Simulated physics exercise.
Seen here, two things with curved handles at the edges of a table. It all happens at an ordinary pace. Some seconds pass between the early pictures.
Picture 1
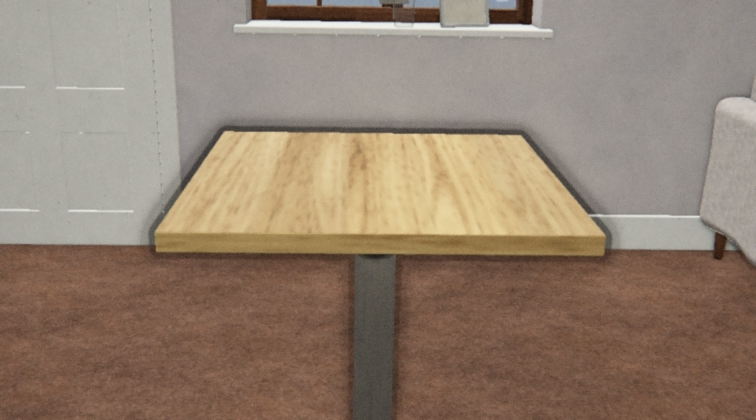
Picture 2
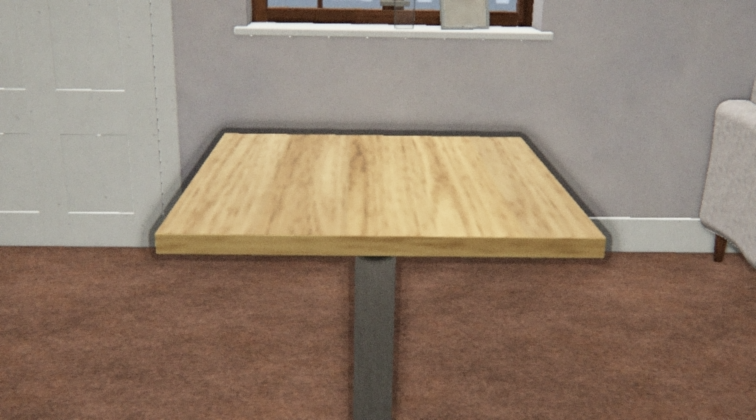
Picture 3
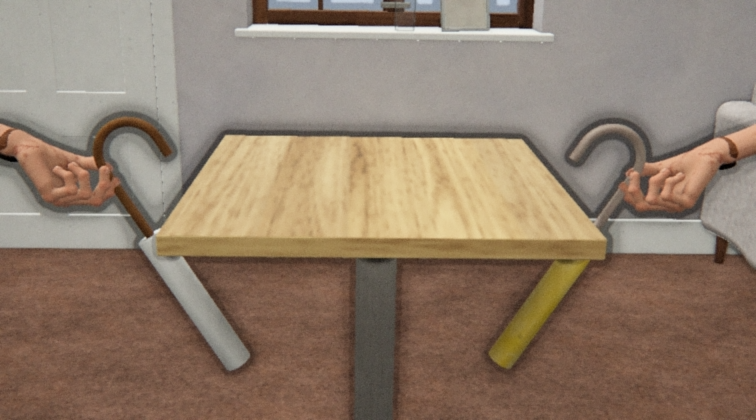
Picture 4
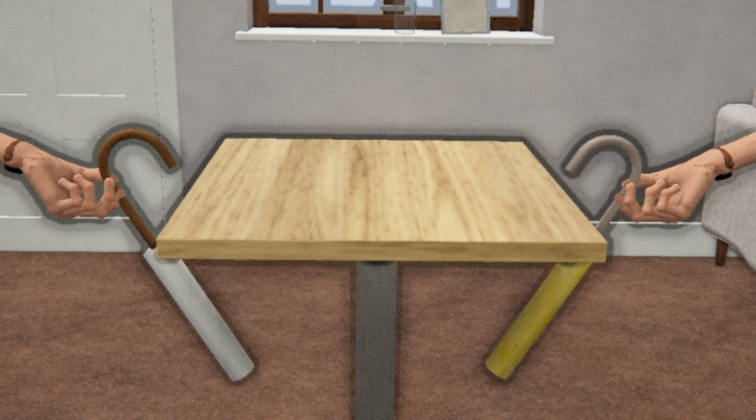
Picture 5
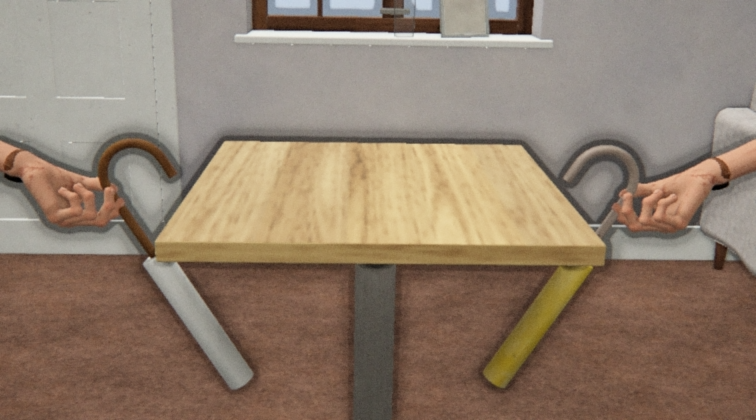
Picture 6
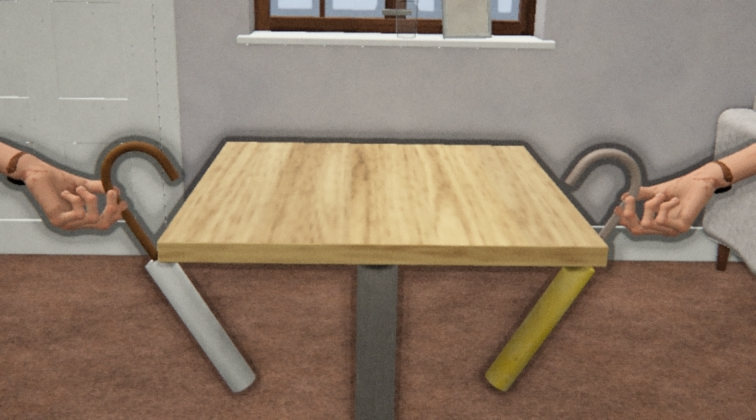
Two hands brought a white umbrella and a yellow umbrella, both with curved handles, to the left and right edges of a bare wooden table, then lowered them slightly and kept holding them there.
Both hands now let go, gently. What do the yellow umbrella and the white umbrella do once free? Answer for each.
As it turns out, the yellow umbrella slips off; the white umbrella slips off.
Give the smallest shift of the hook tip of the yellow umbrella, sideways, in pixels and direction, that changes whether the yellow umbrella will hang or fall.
Some 12 pixels, left.
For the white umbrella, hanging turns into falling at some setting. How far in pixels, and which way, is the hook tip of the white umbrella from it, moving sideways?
Some 24 pixels, right.
Then, 0.44 s later than the last frame, yellow umbrella dropping; white umbrella dropping.
Then, 1.74 s later than the last frame, yellow umbrella fallen; white umbrella fallen.
When it is over, the yellow umbrella drops past the edge; the white umbrella drops past the edge.
